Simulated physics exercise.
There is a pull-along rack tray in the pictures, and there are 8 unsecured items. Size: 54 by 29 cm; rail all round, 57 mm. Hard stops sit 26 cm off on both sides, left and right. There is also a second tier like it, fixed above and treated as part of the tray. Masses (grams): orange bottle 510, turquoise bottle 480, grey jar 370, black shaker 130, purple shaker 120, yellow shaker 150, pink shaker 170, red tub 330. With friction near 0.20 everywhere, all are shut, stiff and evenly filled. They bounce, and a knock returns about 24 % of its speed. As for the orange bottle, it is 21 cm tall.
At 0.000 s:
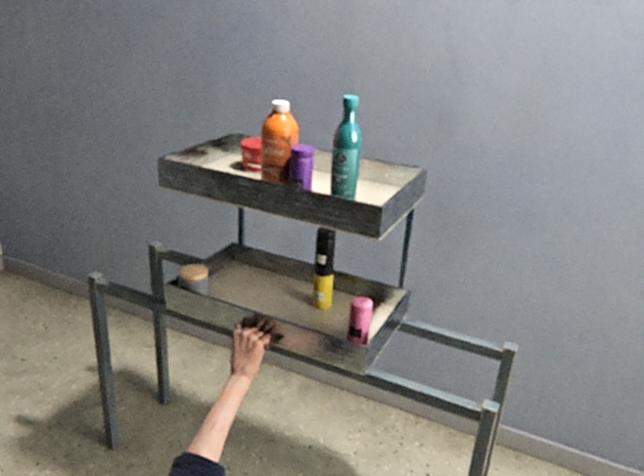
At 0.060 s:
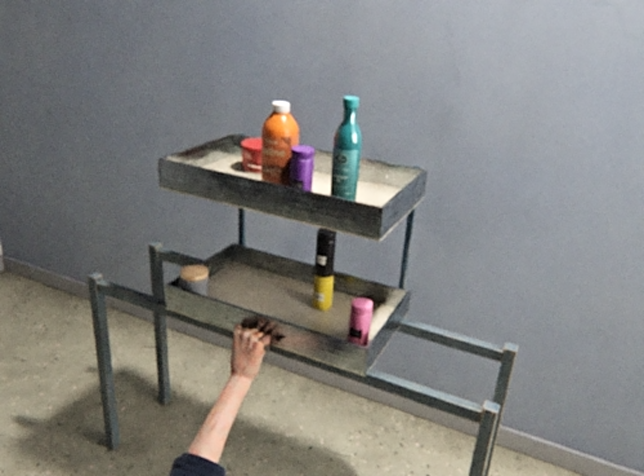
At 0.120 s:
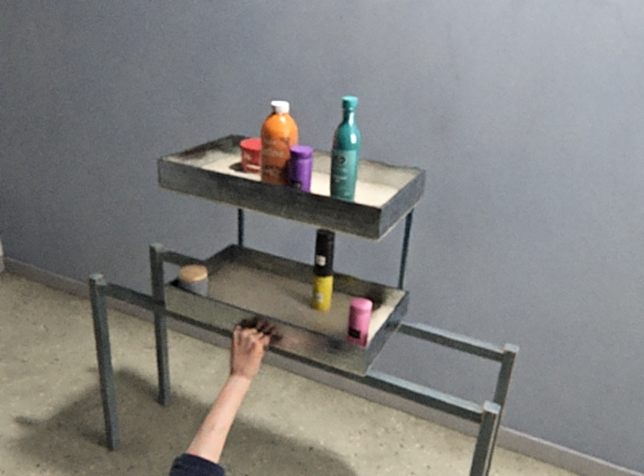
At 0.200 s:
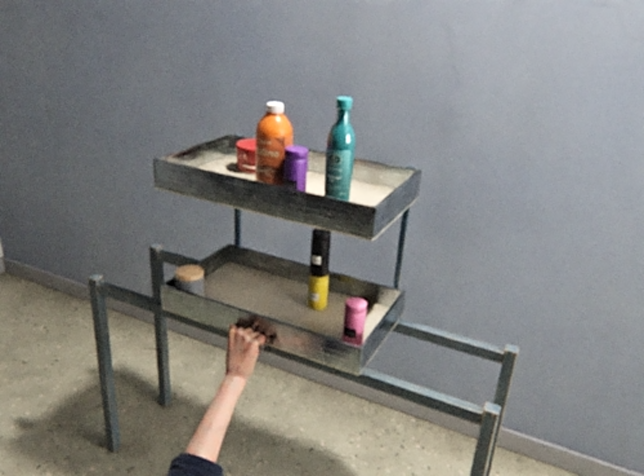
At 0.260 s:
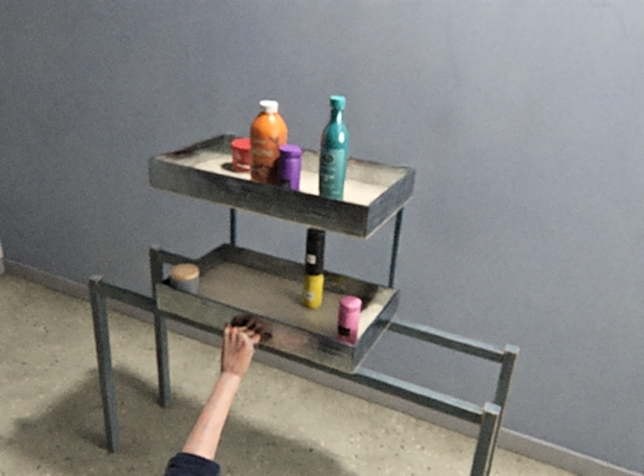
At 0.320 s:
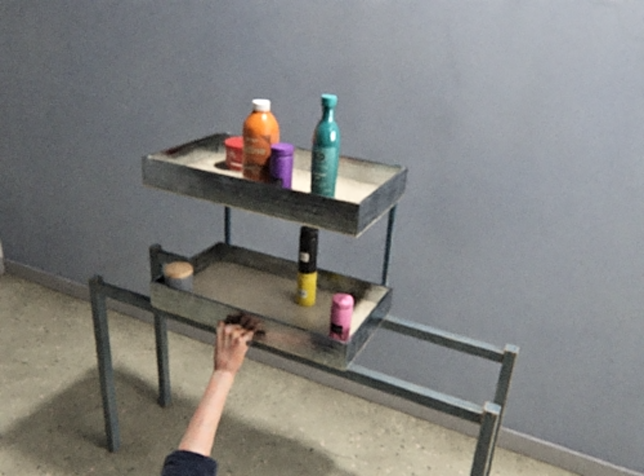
At the start, a hand grips the front edge of a two-level rack tray holding bottles and small containers, including an orange bottle on the upper level, and the tray stays nearly still. Then the hand draws the rack slightly leftward along its rails, and the orange bottle shifts left with it.
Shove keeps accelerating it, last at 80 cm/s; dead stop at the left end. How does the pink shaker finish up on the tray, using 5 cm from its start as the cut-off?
The pink shaker ends up past the cut-off.
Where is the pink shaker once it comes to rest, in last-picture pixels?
The resting point is around (214, 282).
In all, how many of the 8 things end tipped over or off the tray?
All told, 1.
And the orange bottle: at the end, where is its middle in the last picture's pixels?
You'll see it about at (135, 125) in the last picture.
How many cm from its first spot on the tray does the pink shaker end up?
Net shift near 15 cm.
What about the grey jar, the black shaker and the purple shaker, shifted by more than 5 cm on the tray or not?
Here is how it goes: The grey jar remains near its start; next, the black shaker moves off; last, the purple shaker moves off.
After 0.82 s, tray has slid 26 cm left; pink shaker moved 9 cm near (234, 288); black shaker moved 9 cm; turquoise bottle moved 9 cm.
After 0.92 s, tray has slid 26 cm left; pink shaker moved 13 cm near (221, 284); black shaker moved 14 cm; turquoise bottle moved 13 cm.
In the end (1.8 s), toppled on the tray, black shaker; not toppled but over 5 cm from the start, orange bottle, turquoise bottle, purple shaker, yellow shaker, pink shaker and red tub; grey jar under 5 cm from the start. At the end, from the last picture's camera, pink shaker near (214, 282).
